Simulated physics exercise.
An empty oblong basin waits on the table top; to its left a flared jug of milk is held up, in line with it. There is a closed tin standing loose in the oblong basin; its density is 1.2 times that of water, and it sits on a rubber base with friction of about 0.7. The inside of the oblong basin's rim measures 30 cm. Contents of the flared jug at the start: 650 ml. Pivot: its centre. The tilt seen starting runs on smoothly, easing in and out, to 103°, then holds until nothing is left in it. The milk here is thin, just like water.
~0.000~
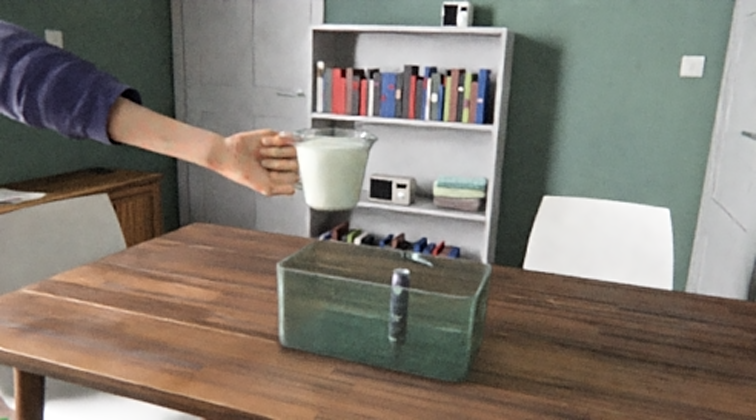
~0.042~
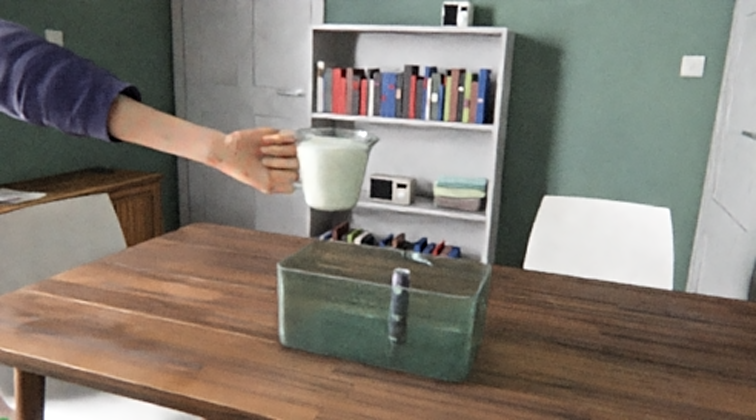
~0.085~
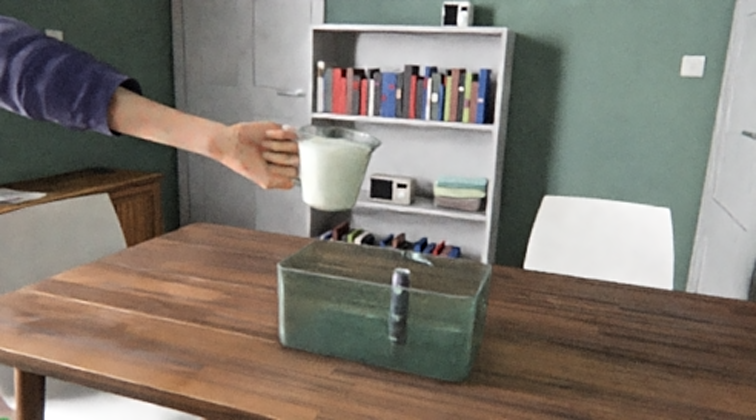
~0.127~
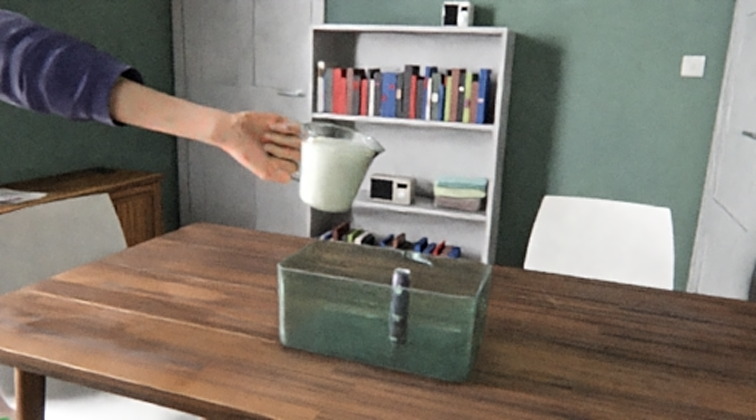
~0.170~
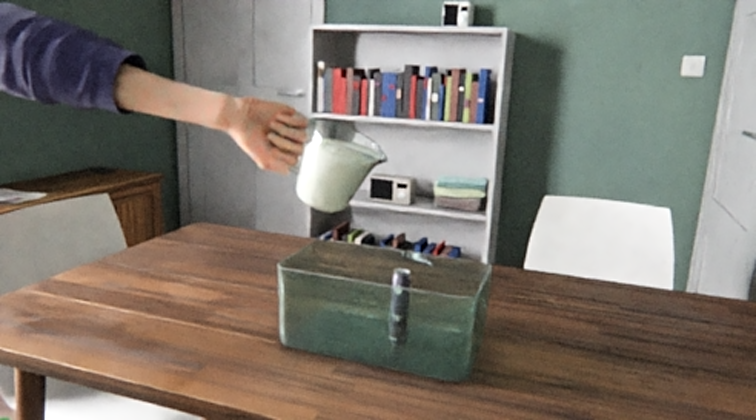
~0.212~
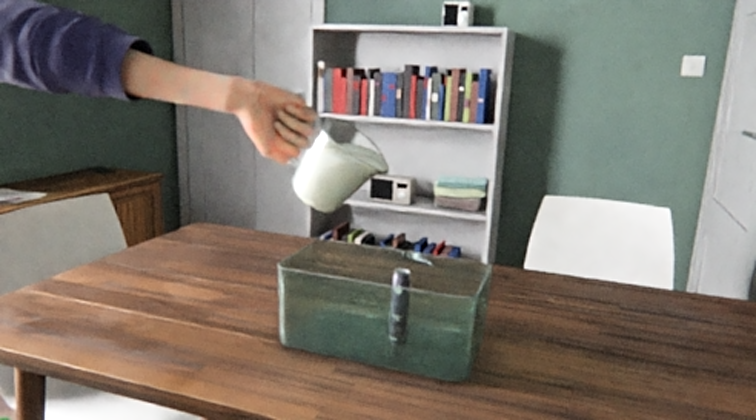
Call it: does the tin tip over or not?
It tips over.
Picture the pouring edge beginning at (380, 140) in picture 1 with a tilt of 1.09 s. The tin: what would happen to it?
After that, the tin overturns.
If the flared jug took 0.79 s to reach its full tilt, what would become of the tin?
The tin tips over.
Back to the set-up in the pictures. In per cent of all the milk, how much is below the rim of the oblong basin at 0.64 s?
Around 80 per cent of the whole.
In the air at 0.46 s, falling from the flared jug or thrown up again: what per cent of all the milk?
Roughly 32 percent.
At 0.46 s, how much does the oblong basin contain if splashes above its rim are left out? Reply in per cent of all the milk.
26 %, give or take.
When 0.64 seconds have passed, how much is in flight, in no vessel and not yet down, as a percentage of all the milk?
Roughly 14 per cent.
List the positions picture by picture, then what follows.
In the first picture, it leans 0°; its right rim is at (378, 138); the milk meets the walls at (304, 142) and (369, 147); the oblong basin's rim runs from (298, 253) to (484, 282); the tin's top is at (401, 275).
In the second picture, it leans 2°; its right rim is at (379, 140); the milk meets the walls at (304, 141) and (369, 148).
In the third picture, it leans 6°; its right rim is at (381, 144); the milk meets the walls at (306, 140) and (371, 149).
In the fourth picture, it leans 13°; its right rim is at (385, 151); the milk meets the walls at (309, 140) and (375, 153).
In the fifth picture, it leans 23°; its right rim is at (387, 161); the milk meets the walls at (312, 143) and (379, 155).
In the sixth picture, it leans 34°; its right rim is at (388, 172); the milk meets the walls at (309, 152) and (387, 165); 1 per cent is over the edge.
By 0.46 s the tilt is 98° and 42 per cent is still to pour; the tin stands where it began.
By 0.64 s the tilt is 103° and 7 per cent is still to pour; the tin leans 8°.
By 0.83 s the tilt is 103° and 0 per cent is still to pour; the tin lies on its side.
By 1.04 s the tilt is 103° and 0 per cent is still to pour; the tin lies on its side.
At rest the tin lies on its side.
